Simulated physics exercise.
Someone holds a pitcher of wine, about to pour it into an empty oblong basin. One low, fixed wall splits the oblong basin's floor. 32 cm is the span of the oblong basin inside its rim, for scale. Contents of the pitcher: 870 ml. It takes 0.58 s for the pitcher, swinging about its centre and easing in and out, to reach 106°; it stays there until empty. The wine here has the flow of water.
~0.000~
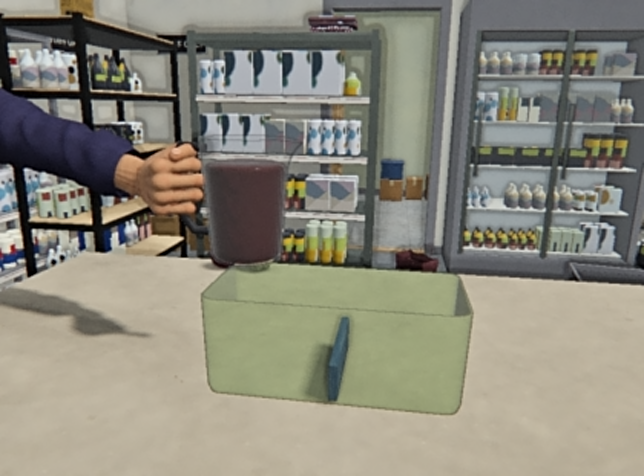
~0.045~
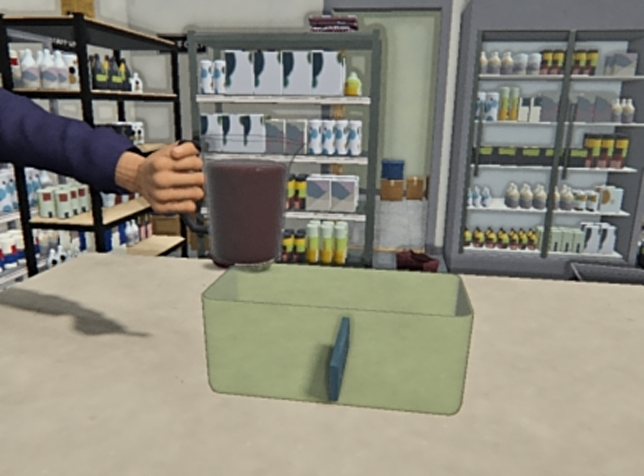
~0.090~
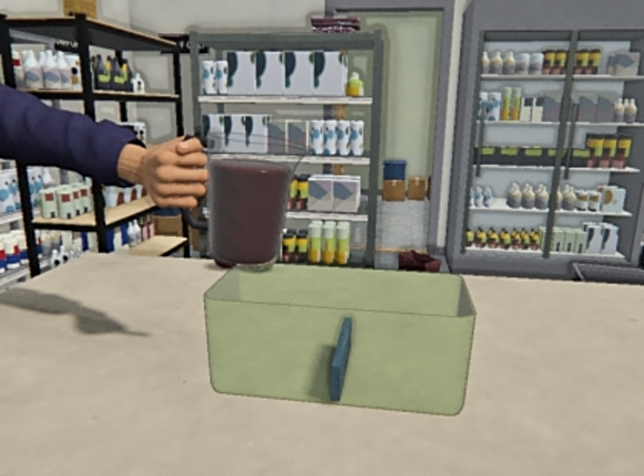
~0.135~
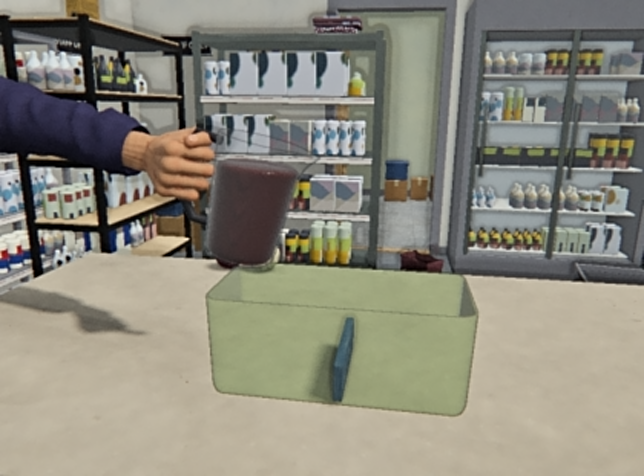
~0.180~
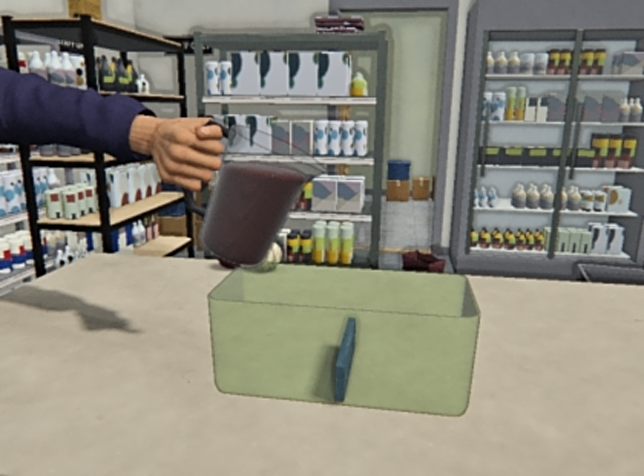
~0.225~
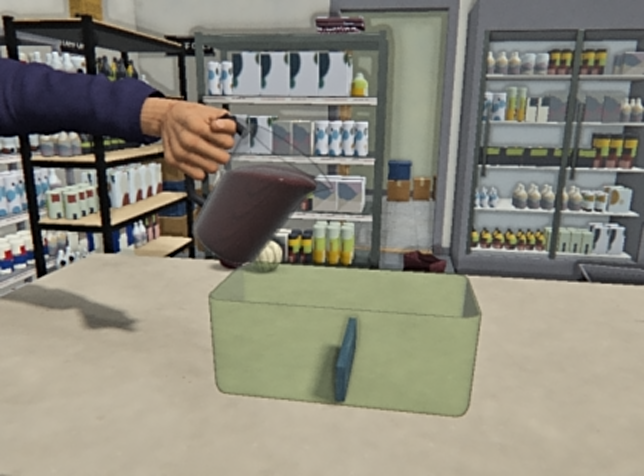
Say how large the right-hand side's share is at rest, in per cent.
Its share is roughly 68 per cent.
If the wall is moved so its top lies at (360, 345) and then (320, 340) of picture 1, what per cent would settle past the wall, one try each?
I'd put it at about 30 per cent for the first and about 95 per cent for the second.
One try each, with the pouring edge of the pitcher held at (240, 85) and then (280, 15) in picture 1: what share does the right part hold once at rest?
5 then 80 %.
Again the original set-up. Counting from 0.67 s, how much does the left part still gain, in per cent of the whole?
10 %.
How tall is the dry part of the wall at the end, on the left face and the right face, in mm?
About 38 mm left, about 22 mm right.
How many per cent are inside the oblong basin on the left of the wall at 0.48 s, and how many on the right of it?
I'd say some 2 in a hundred on the left and 18 on the right.
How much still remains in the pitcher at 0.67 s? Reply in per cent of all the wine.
Close to 20 percent of the total.
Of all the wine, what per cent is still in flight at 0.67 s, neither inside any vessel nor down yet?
Near 12 in a hundred.
By 0.48 s the tilt is 99° and 64 per cent is still to pour, 2 is left of the wall and 17 right of it.
By 0.67 s the tilt is 106° and 21 per cent is still to pour, 21 is left of the wall and 46 right of it.
By 0.87 s the tilt is 106° and 3 per cent is still to pour, 27 is left of the wall and 67 right of it.
By 1.08 s the tilt is 106° and 0 per cent is still to pour, 30 is left of the wall and 68 right of it.
At rest 30 per cent lies left of the wall, 68 right of it and 2 outside.
